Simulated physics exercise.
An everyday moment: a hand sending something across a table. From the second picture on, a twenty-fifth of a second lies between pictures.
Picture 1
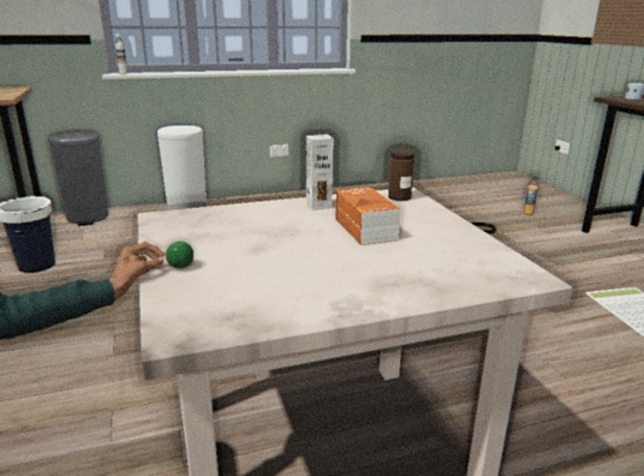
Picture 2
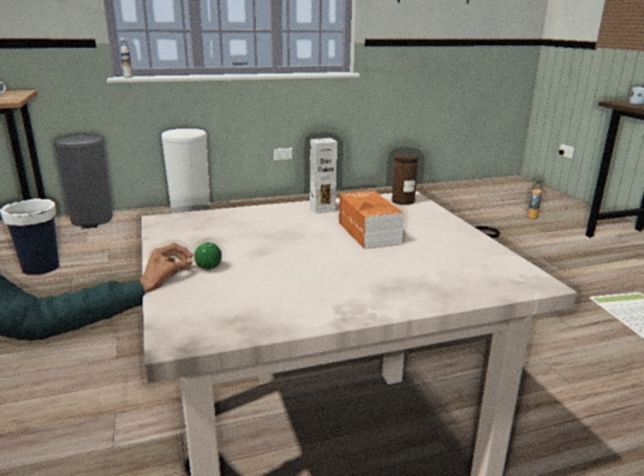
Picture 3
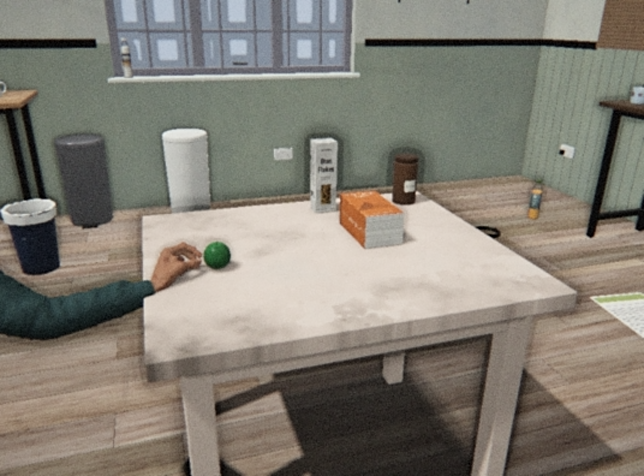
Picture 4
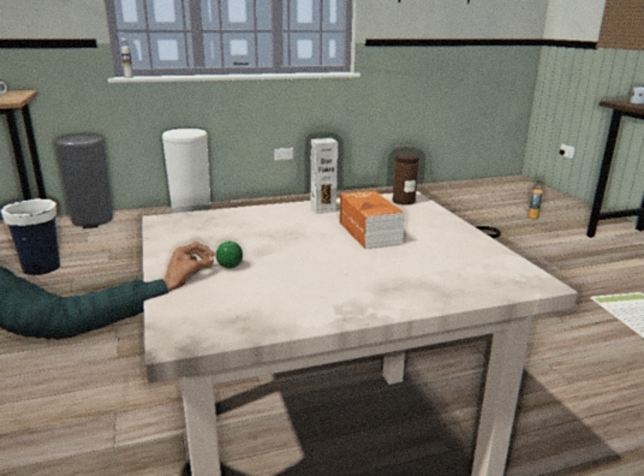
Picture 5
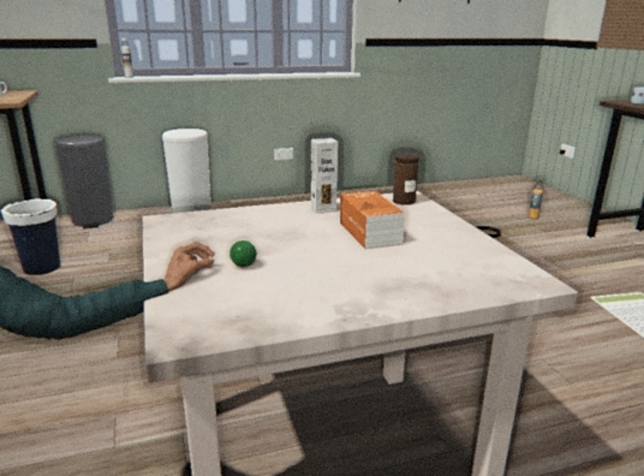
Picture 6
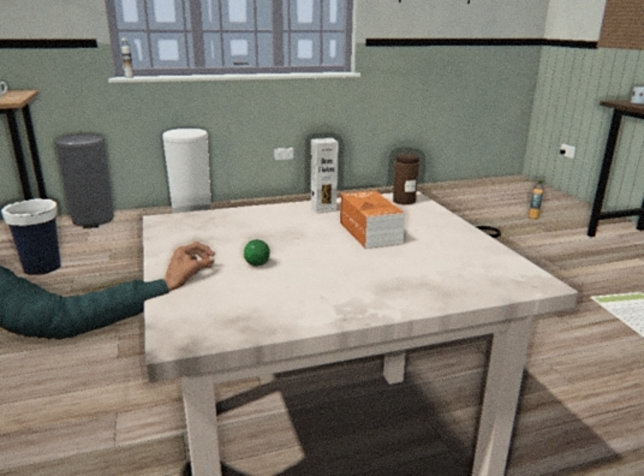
On a pale table with a box and books near the back, a hand in a dark green sleeve pushed a small green apple to the right, then stayed still while it rolled a little farther.
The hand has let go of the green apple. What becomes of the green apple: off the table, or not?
The green apple drops to the floor.
Then, 0.50 s after the last picture, green apple rolled well along near (407, 243).
Then, 1.10 s after the last picture, green apple now off the table.
By the end, off the table, green apple.
